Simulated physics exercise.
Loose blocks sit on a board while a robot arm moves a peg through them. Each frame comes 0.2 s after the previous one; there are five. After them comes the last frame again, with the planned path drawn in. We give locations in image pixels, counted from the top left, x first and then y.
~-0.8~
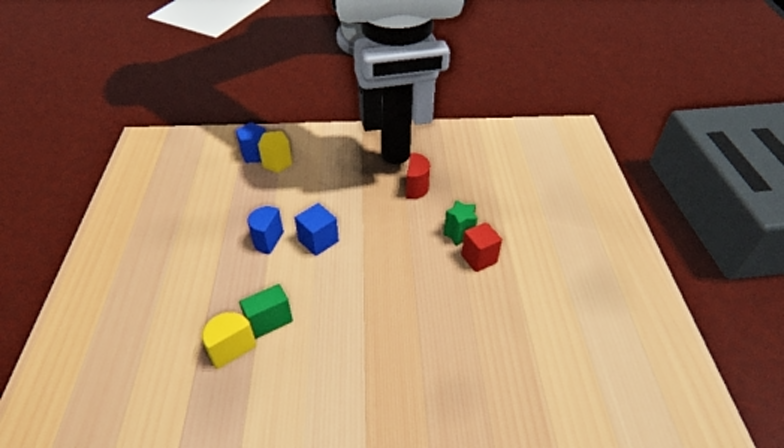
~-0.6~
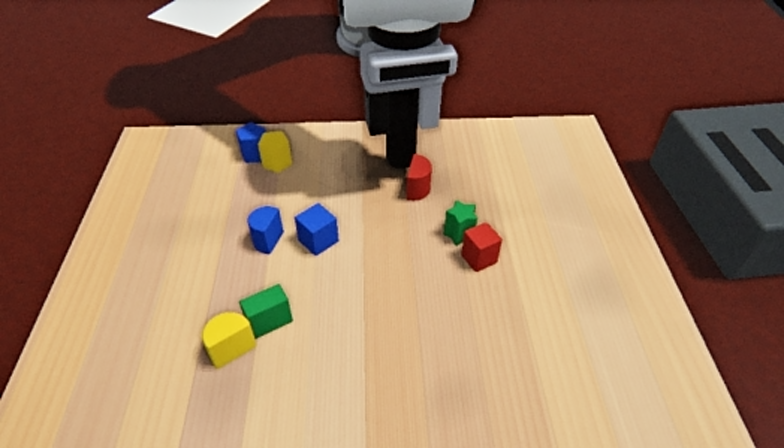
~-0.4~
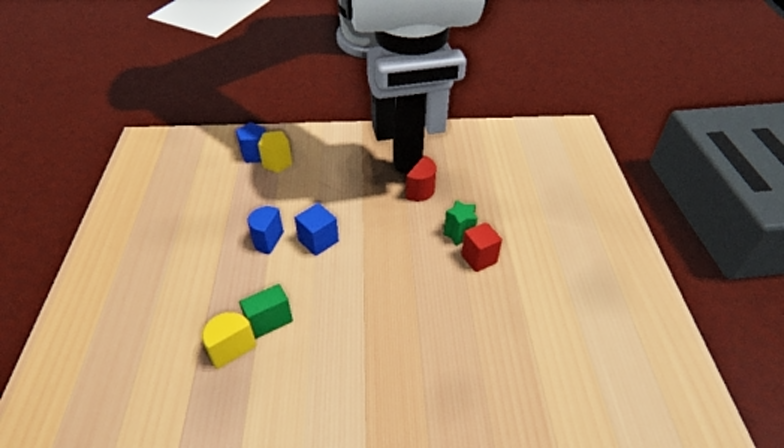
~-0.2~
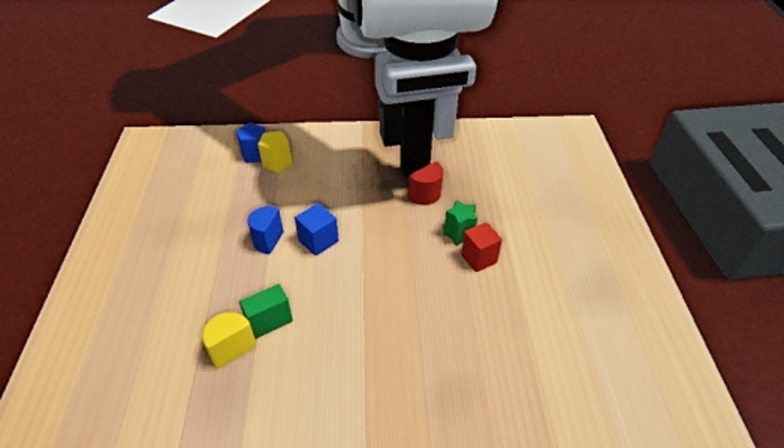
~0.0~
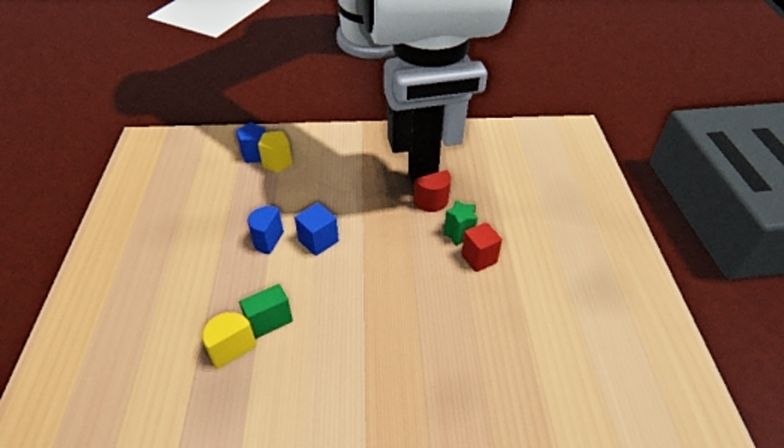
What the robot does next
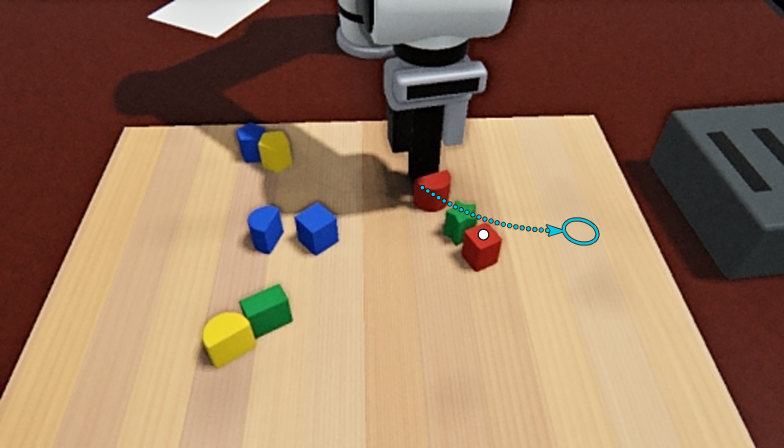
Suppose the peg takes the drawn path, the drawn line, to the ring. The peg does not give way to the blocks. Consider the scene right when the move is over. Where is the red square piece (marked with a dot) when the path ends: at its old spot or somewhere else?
The red square piece will not stay where it is.
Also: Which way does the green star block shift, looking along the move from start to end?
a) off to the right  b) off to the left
a: Off to the right.
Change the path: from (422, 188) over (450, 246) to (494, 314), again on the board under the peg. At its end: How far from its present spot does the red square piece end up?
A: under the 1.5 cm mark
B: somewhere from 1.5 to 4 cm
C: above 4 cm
C
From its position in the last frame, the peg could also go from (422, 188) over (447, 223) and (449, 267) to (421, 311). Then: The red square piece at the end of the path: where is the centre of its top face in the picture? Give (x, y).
The red square piece ends near (525, 278).
The line goes from (422, 188) via (467, 212) and (522, 228), ending at (581, 231); the dot is on the red square piece.
The first path, step by step. One third of the way, peg at (469, 202); red D-shaped block at (475, 208), turned 30° clockwise; green star block at (484, 230); red square piece at (495, 251), turned 25° clockwise.
Two thirds of the way, peg at (525, 218); red D-shaped block at (486, 214), turned 50° clockwise; green star block at (489, 238), turned 15° clockwise; red square piece at (498, 260), turned 30° clockwise.
At the end, peg at (584, 221); red D-shaped block at (486, 214), turned 50° clockwise; green star block at (489, 238), turned 15° clockwise; red square piece at (498, 260), turned 30° clockwise.
